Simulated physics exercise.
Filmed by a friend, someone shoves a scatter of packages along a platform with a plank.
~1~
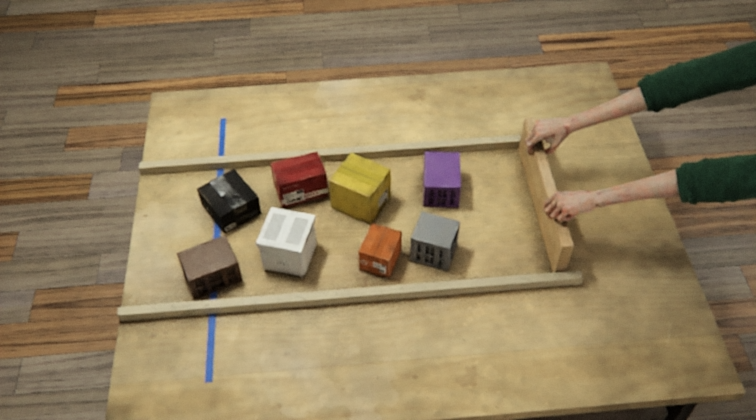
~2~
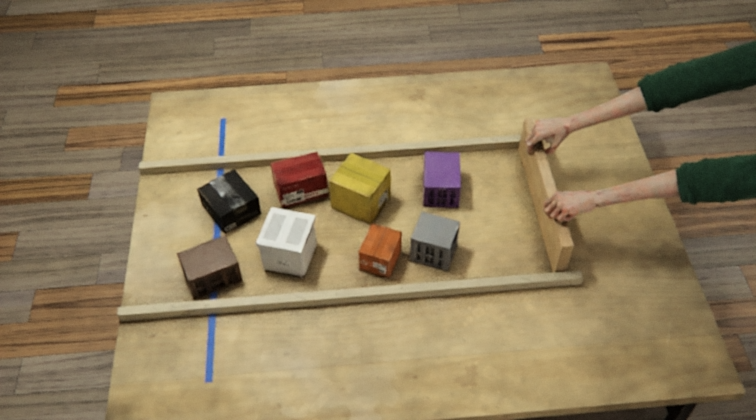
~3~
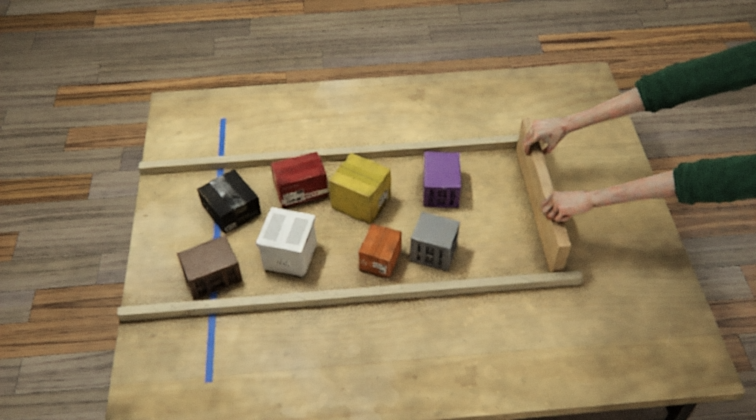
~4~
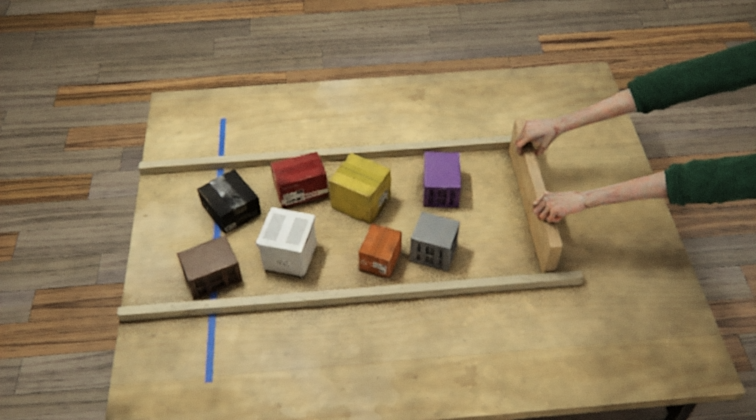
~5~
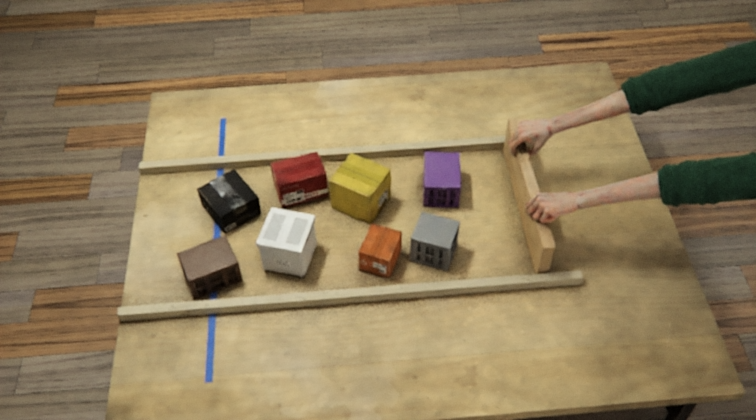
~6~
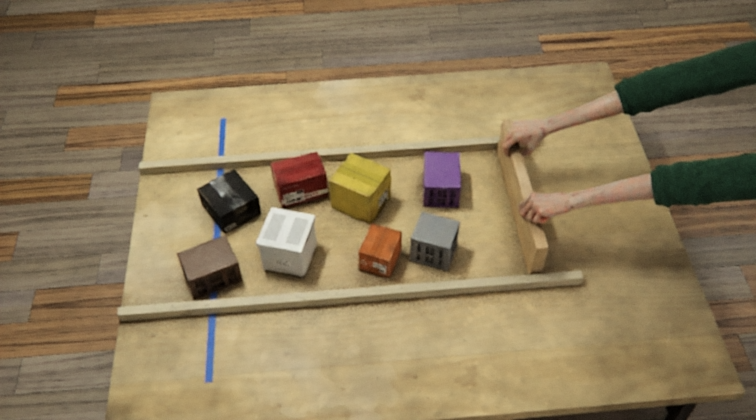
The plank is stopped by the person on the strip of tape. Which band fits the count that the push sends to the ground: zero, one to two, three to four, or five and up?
The ones going over the edge come to either three or four, I'd say.
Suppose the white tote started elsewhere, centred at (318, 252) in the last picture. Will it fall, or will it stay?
Result: It falls away.
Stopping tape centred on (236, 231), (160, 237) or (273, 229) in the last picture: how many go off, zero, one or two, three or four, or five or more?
1 or 2; five or over; not one.
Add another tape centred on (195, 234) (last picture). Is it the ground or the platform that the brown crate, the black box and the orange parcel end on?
What happens is that the brown crate winds up off it, the black box winds up off it and the orange parcel rests in place.
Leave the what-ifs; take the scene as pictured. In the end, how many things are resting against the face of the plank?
2 are in contact with it.
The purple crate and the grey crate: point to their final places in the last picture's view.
In the last picture the purple crate sits around (199, 199) and the grey crate around (191, 268).
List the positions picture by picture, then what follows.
In the first frame, brown crate (210, 267); black box (229, 201); white tote (288, 243); plank (544, 193); tape (217, 233).
In the second frame, black box (229, 201); orange parcel (380, 251).
In the third frame, white tote (288, 243); plank (541, 193).
In the fourth frame, brown crate (210, 267); red parcel (300, 180).
In the fifth frame, black box (229, 201); grey crate (435, 242).
In the sixth frame, brown crate (210, 267); black box (229, 201); white tote (288, 243); plank (520, 195); tape (217, 233).
Early on, none off yet; brown crate at rest near (210, 267); black box at rest near (229, 201); white tote at rest near (288, 243).
Finally, the number that fall off is three or four; lost, white tote, black box and brown crate.
